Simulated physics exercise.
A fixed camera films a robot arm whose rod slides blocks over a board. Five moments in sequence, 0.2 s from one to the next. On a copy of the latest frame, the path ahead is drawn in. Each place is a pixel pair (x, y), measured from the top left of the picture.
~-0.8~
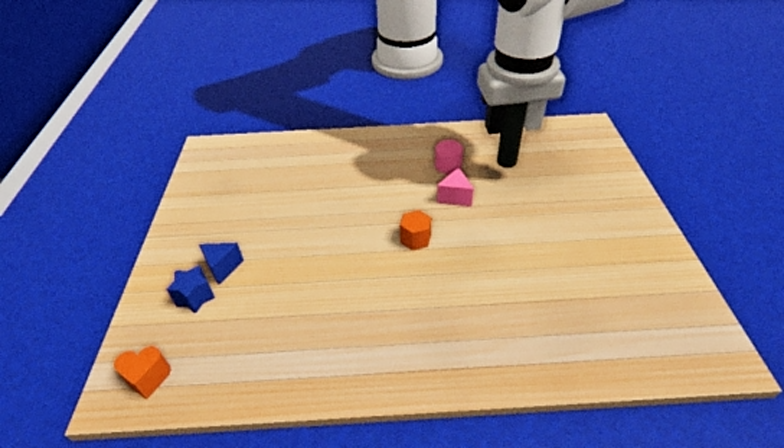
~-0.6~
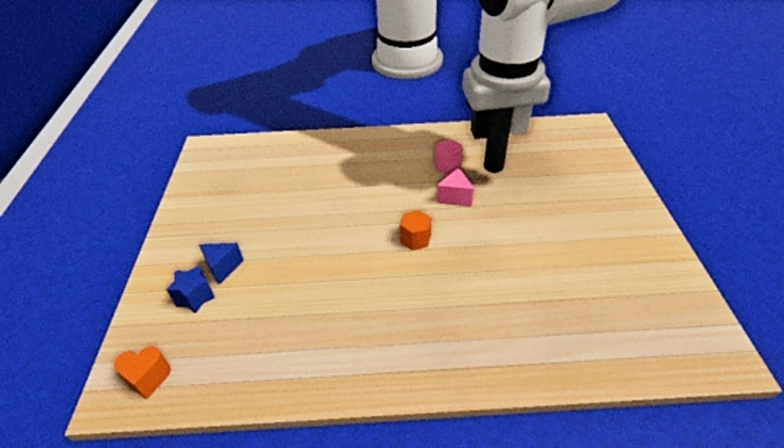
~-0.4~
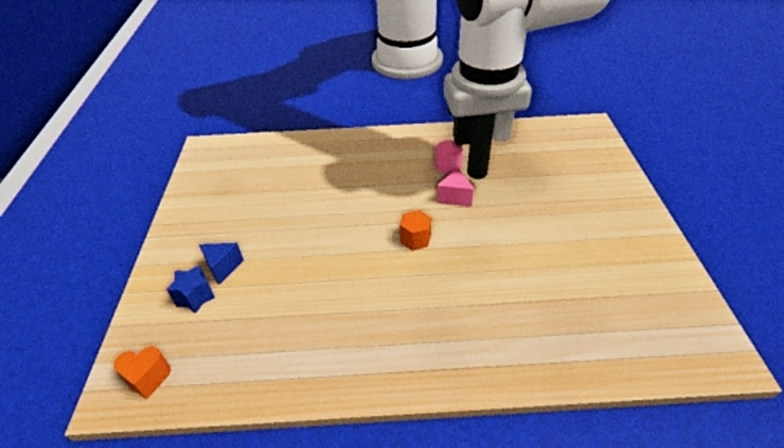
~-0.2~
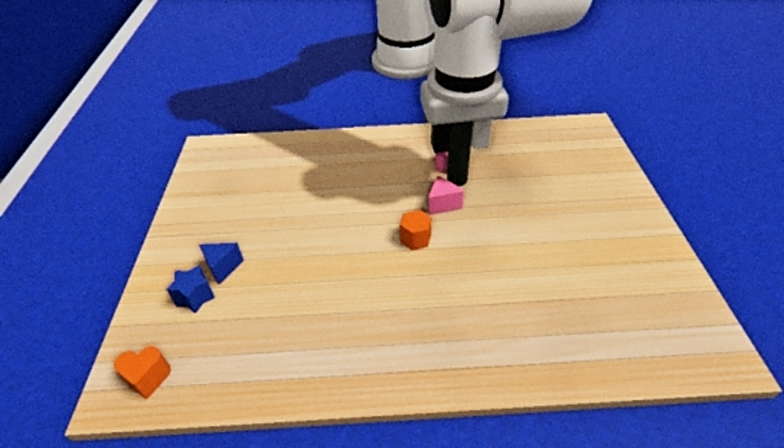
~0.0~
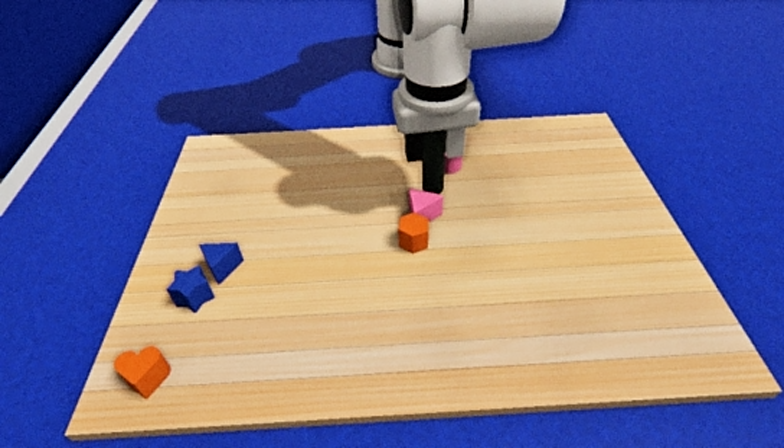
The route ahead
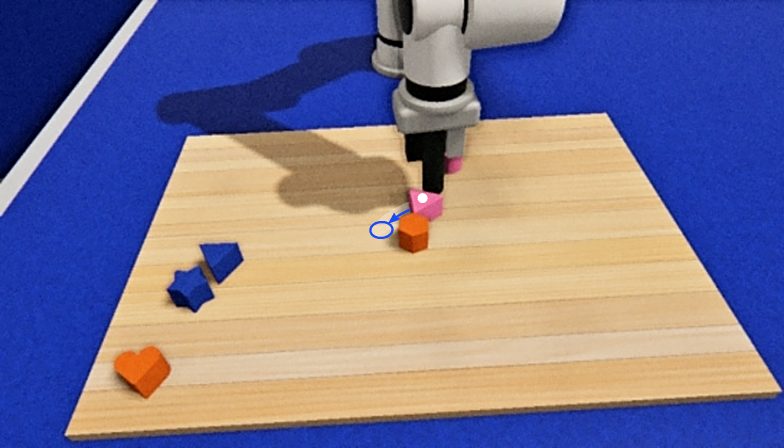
On a wooden board over blue, a robot arm's black rod moves left, pushing a pink triangle against an orange block.
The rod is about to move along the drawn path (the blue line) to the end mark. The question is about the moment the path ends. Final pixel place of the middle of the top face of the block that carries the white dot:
Top centre: (382, 228).
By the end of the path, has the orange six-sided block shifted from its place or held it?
The orange six-sided block changes place.
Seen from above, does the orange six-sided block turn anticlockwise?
The answer is yes.
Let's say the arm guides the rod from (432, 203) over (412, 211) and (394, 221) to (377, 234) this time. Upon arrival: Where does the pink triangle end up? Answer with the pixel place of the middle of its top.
At pixel (377, 232).
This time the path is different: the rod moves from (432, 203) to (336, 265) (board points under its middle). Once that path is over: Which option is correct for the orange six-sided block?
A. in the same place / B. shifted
The answer is B.
The drawn path runs from (432, 203) through (413, 209) and (396, 218) to (381, 230); the dot is on the pink triangle.
On the path given first. Halfway along, rod at (402, 200); orange six-sided block at (408, 233), turned 45° anticlockwise; pink triangle at (396, 210), turned 20° anticlockwise.
At the end, rod at (380, 217); orange six-sided block at (408, 233), turned 45° anticlockwise; pink triangle at (382, 228), turned 35° anticlockwise; pink circular block not moved.
